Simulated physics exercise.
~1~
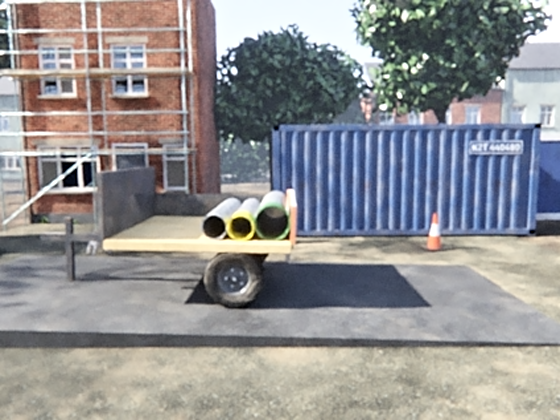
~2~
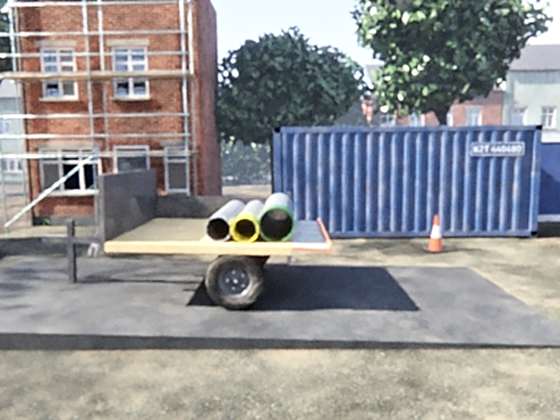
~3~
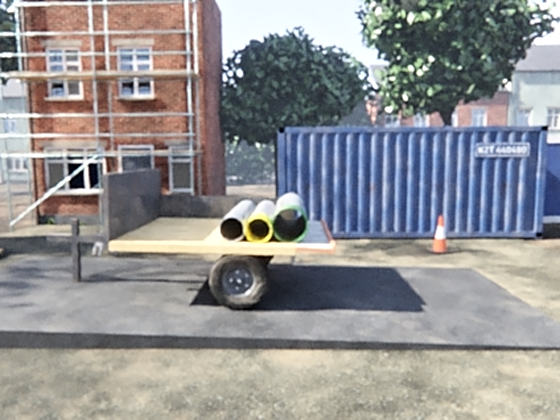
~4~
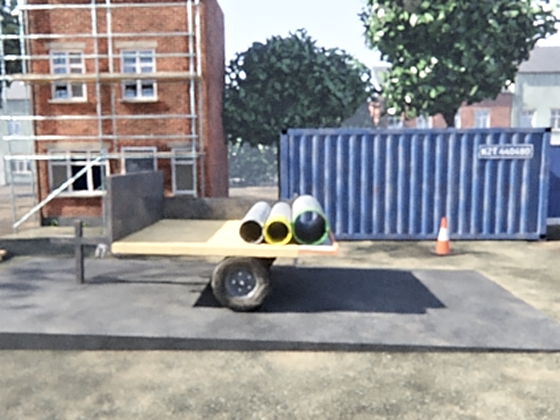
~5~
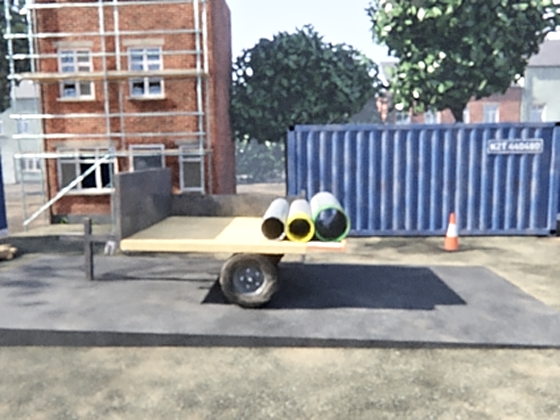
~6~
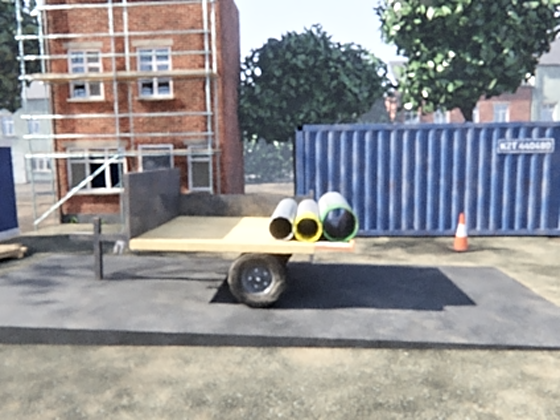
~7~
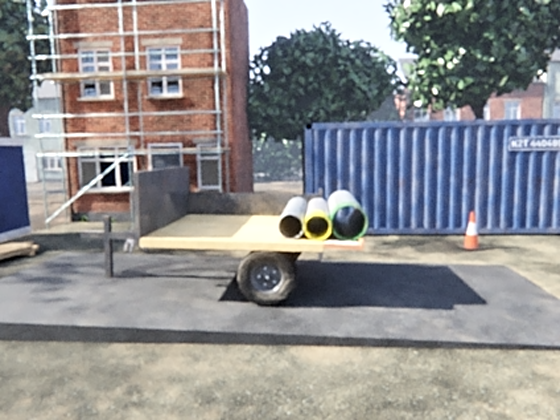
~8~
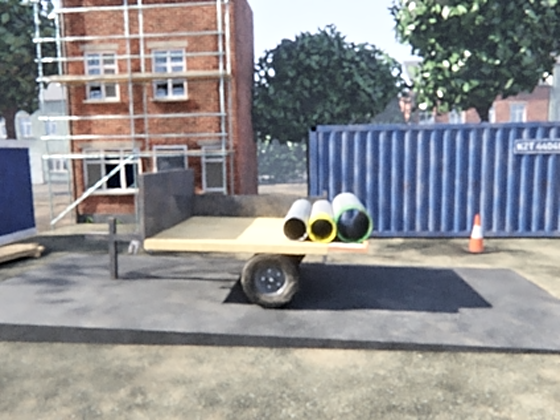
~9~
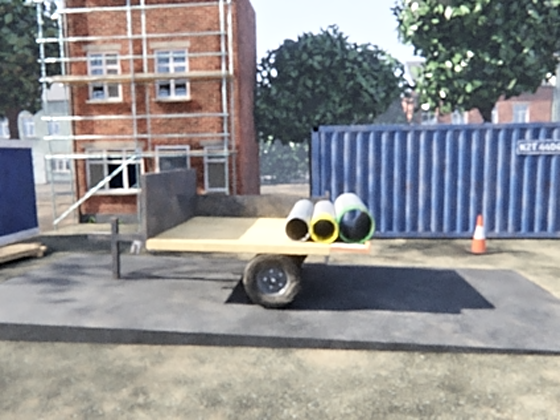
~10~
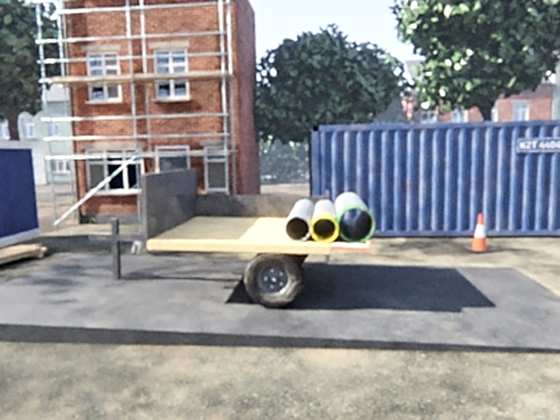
The tailgate of a flatbed trailer swings down at the right end, leaving three hollow pipes lying side by side near the edge, in front of a blue container and a scaffolded brick building. Once the gate is down flat, the pipes begin rolling right as the view pans slightly left. The green-marked pipe crosses onto the lowered gate, with the yellow-rimmed one following behind it. They soon stop close together near the end of the gate, and none falls. At the close, all three rest still aboard the trailer, the green one on the gate and the yellow one on the bed.
